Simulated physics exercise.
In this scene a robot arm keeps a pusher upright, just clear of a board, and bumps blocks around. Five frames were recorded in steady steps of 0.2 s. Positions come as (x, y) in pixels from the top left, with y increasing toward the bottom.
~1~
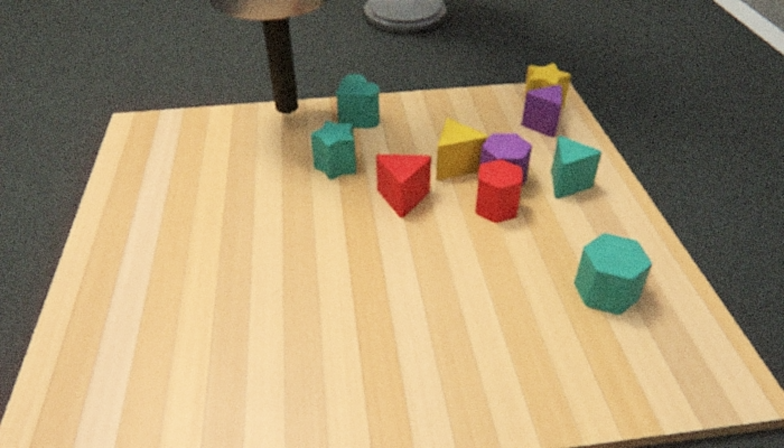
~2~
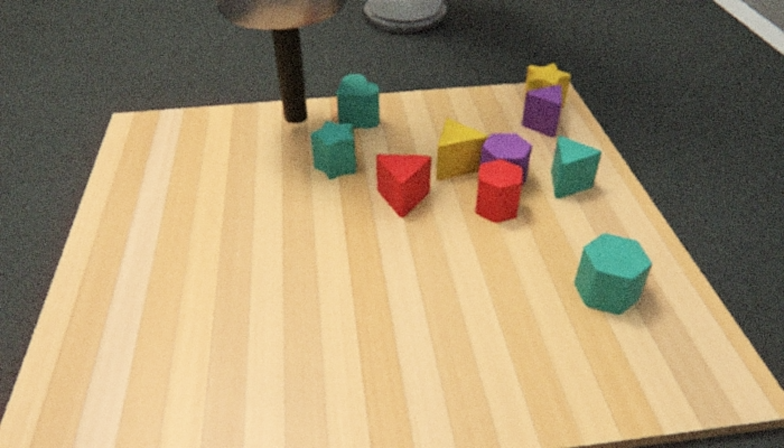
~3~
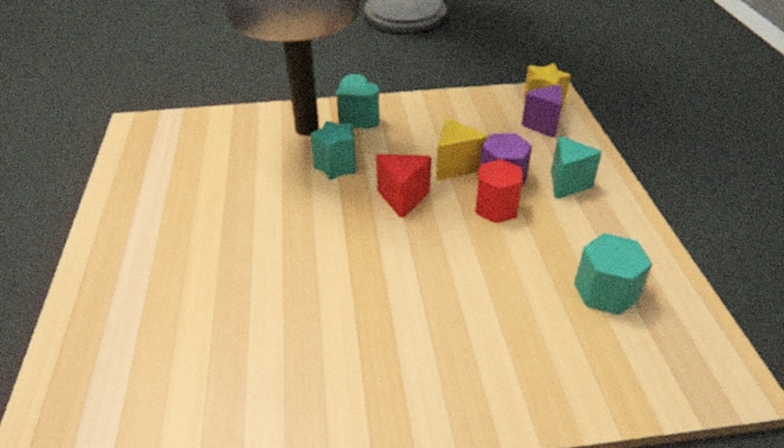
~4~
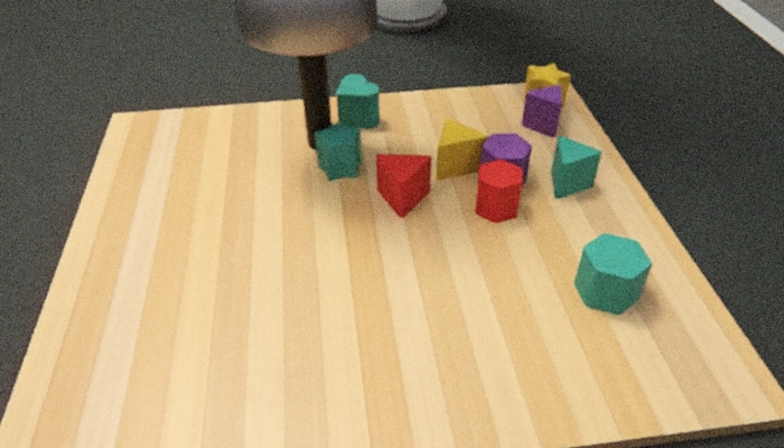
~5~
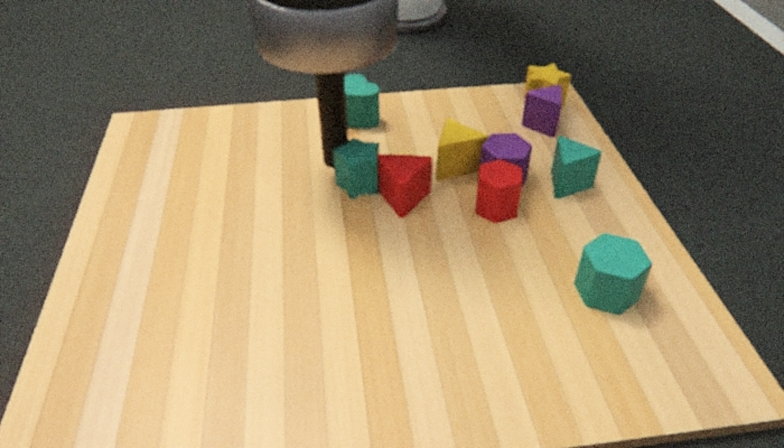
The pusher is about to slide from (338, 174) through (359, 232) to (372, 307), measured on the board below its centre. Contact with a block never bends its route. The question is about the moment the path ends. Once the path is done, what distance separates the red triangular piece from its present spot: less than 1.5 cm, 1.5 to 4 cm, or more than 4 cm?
Overall it shifts between 1.5 and 4 cm.
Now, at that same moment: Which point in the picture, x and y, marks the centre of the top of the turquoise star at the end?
Final place: (385, 178).
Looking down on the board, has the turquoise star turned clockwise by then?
It seems not.
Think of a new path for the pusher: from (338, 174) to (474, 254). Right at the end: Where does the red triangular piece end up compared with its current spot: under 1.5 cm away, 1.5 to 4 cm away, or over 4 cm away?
The red triangular piece moves over 4 cm.
The first path, step by step. One third of the way, pusher at (351, 199); turquoise star at (382, 174), turned 45° anticlockwise; red triangular piece at (424, 167).
Two thirds of the way, pusher at (364, 242); turquoise star at (385, 178), turned 65° anticlockwise; red triangular piece at (425, 167).
At the end, pusher at (372, 293); turquoise star at (385, 178), turned 65° anticlockwise; red triangular piece at (425, 167).
